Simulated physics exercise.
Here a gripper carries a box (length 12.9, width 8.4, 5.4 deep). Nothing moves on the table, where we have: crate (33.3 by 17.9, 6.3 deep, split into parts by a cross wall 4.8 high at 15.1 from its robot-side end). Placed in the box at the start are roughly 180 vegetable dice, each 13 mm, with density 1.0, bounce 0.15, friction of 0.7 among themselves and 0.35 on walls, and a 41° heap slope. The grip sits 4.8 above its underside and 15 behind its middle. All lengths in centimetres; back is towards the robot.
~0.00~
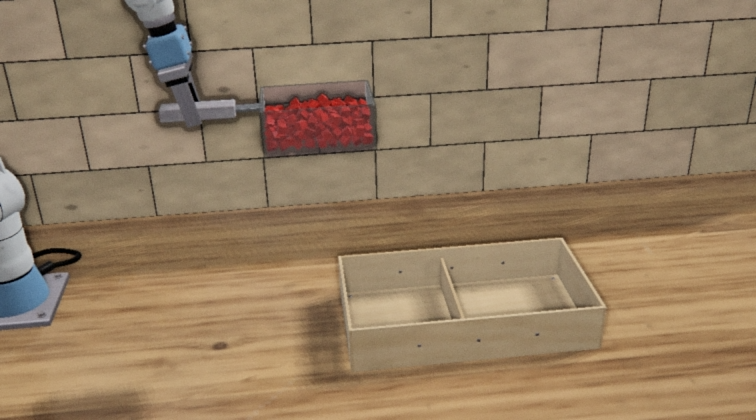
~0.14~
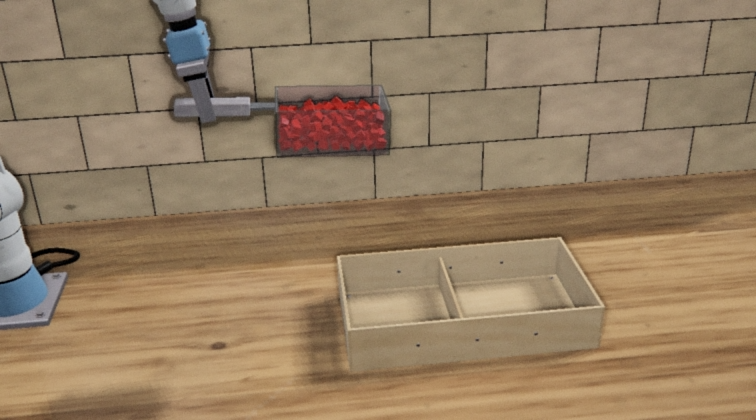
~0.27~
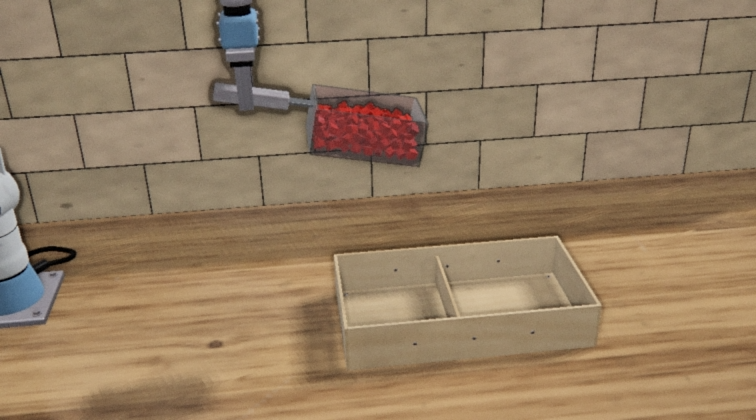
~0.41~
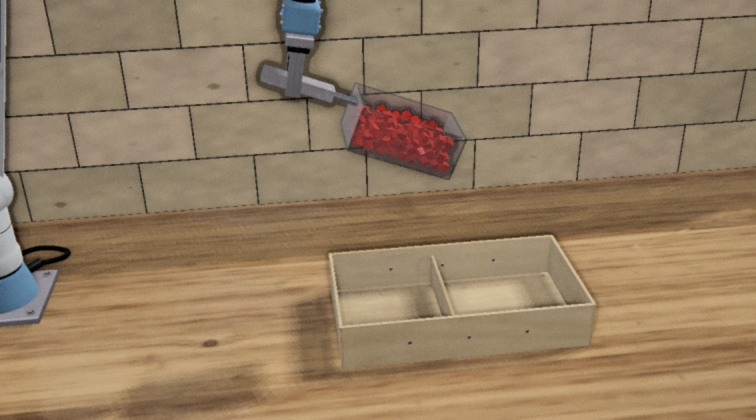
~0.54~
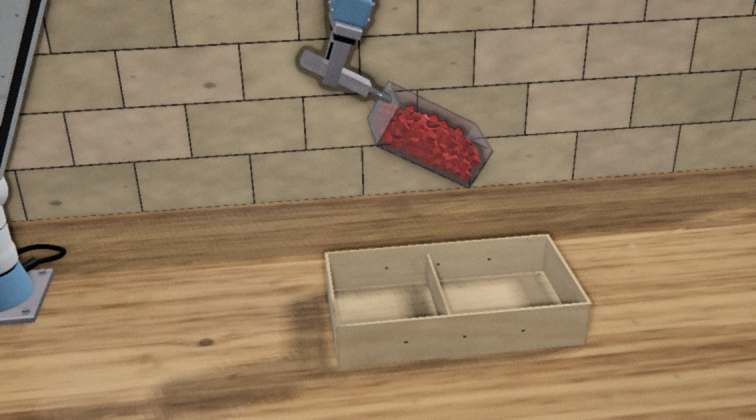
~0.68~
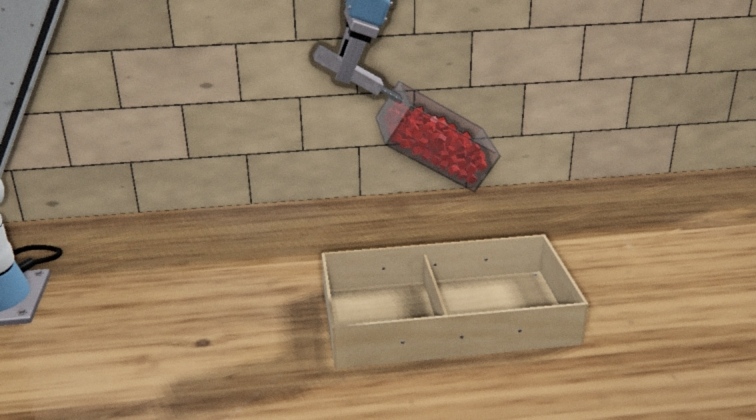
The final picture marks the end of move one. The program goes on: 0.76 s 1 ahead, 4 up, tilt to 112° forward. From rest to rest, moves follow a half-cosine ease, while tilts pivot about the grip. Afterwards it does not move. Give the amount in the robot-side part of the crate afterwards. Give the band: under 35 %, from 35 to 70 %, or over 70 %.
The share falls over 70 %.
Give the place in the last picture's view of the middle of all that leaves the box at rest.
I'd point to somewhere near (362, 321).
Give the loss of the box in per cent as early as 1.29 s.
About 15 per cent so far.
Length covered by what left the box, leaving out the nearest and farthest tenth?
It spans some 12 centimetres.
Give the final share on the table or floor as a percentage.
I'd put it at about 15 per cent.
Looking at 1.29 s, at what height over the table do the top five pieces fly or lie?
Those pieces are near 32 cm up.
By 0.98 s, tilted 60° forward, highest piece 30 above the table; 175 in the box.
By 1.29 s, tilted 104° forward, highest piece 33 above the table; 150 in the box, 6 in the robot-side part, 19 in flight or on a rim.
By 1.64 s, tilted 112° forward, highest piece 26 above the table; 74 in the robot-side part, 61 in the box, 14 on the table or floor, 26 in flight or on a rim.
By 2.69 s, tilted 112° forward, highest piece 3 above the table; 153 in the robot-side part, 22 on the table or floor.
Final count, 153 in the robot-side part, 22 on the table or floor. That is 87 % in the robot-side part of the crate.
